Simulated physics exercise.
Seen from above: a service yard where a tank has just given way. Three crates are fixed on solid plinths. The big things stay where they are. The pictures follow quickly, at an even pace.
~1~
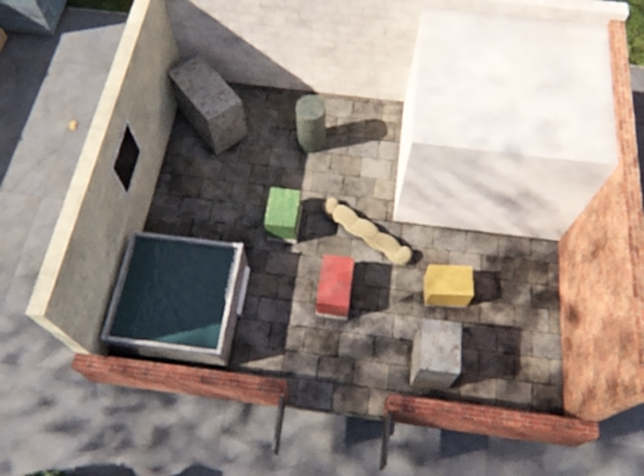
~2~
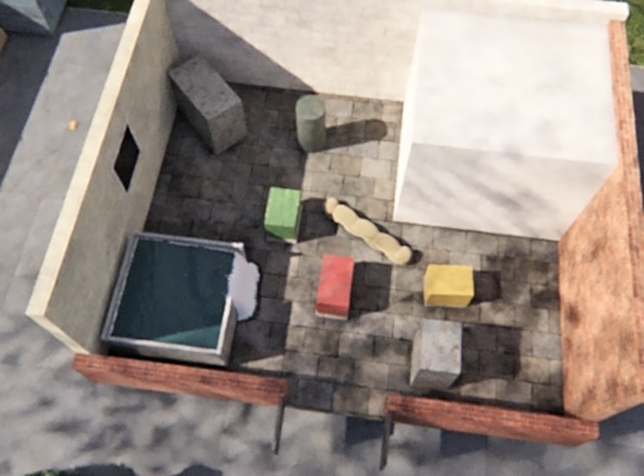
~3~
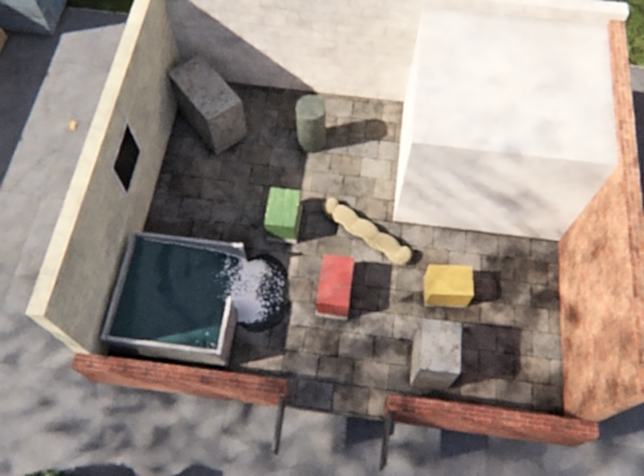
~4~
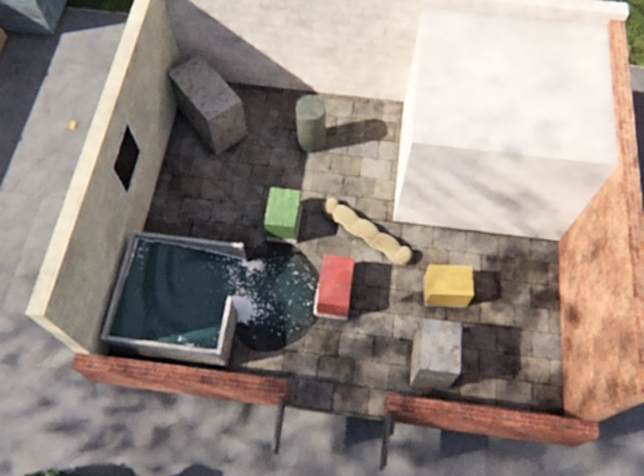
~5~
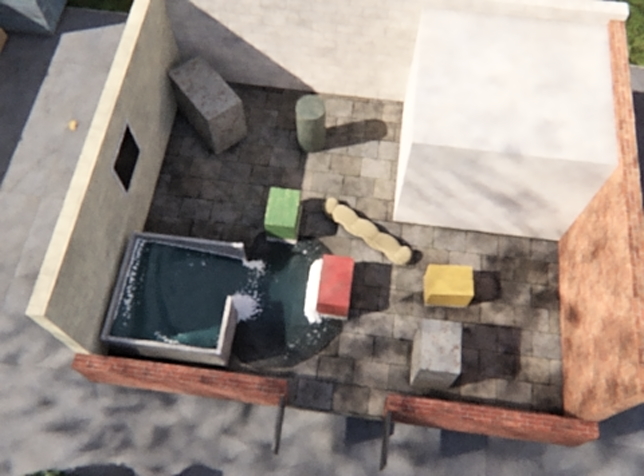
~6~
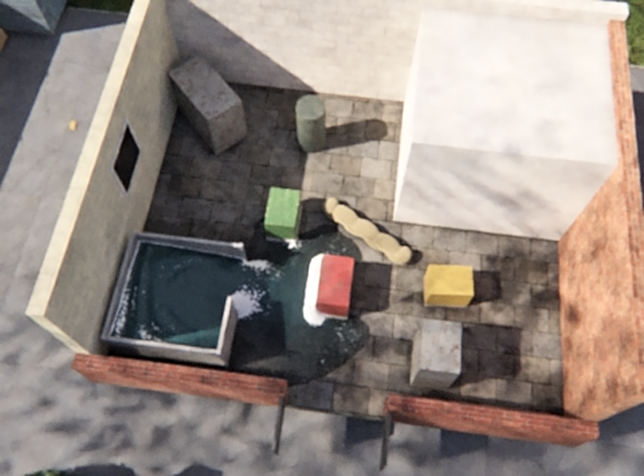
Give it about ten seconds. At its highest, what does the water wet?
In the end: The green crate is soaked; the red crate is soaked; the yellow crate is soaked.
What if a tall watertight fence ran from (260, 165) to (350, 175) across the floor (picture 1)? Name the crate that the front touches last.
It is the one in yellow.
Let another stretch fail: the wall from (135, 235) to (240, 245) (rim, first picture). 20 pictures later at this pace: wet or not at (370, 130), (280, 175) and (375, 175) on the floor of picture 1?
In turn: Under water, covered, under water.
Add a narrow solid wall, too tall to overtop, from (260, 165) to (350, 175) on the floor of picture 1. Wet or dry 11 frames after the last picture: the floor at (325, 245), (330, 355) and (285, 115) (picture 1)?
One after the other: Under water, wet, not flooded.
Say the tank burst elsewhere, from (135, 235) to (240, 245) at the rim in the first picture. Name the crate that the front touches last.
I say the one in yellow.
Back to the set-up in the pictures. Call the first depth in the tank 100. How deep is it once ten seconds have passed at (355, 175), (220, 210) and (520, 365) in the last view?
Roughly 4, 4 and 8 per cent, in turn.
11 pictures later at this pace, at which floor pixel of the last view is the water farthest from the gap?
Close to (546, 424).
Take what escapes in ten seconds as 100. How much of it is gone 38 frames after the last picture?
Near 70 in a hundred.
A moment on, water covers 25 % of the floor; the green crate water round its plinth, the red crate water round its plinth, the yellow crate not reached.
Next, water covers 45 % of the floor; the green crate water round its plinth, the red crate water round its plinth, the yellow crate water round its plinth.
Then, water covers 65 % of the floor; the green crate water round its plinth, the red crate water round its plinth, the yellow crate water round its plinth.
Later, water covers 85 % of the floor; the green crate water round its plinth, the red crate water round its plinth, the yellow crate water round its plinth.
In the end, water covers 100 % of the floor; the green crate was topped, the red crate was topped, the yellow crate was topped.
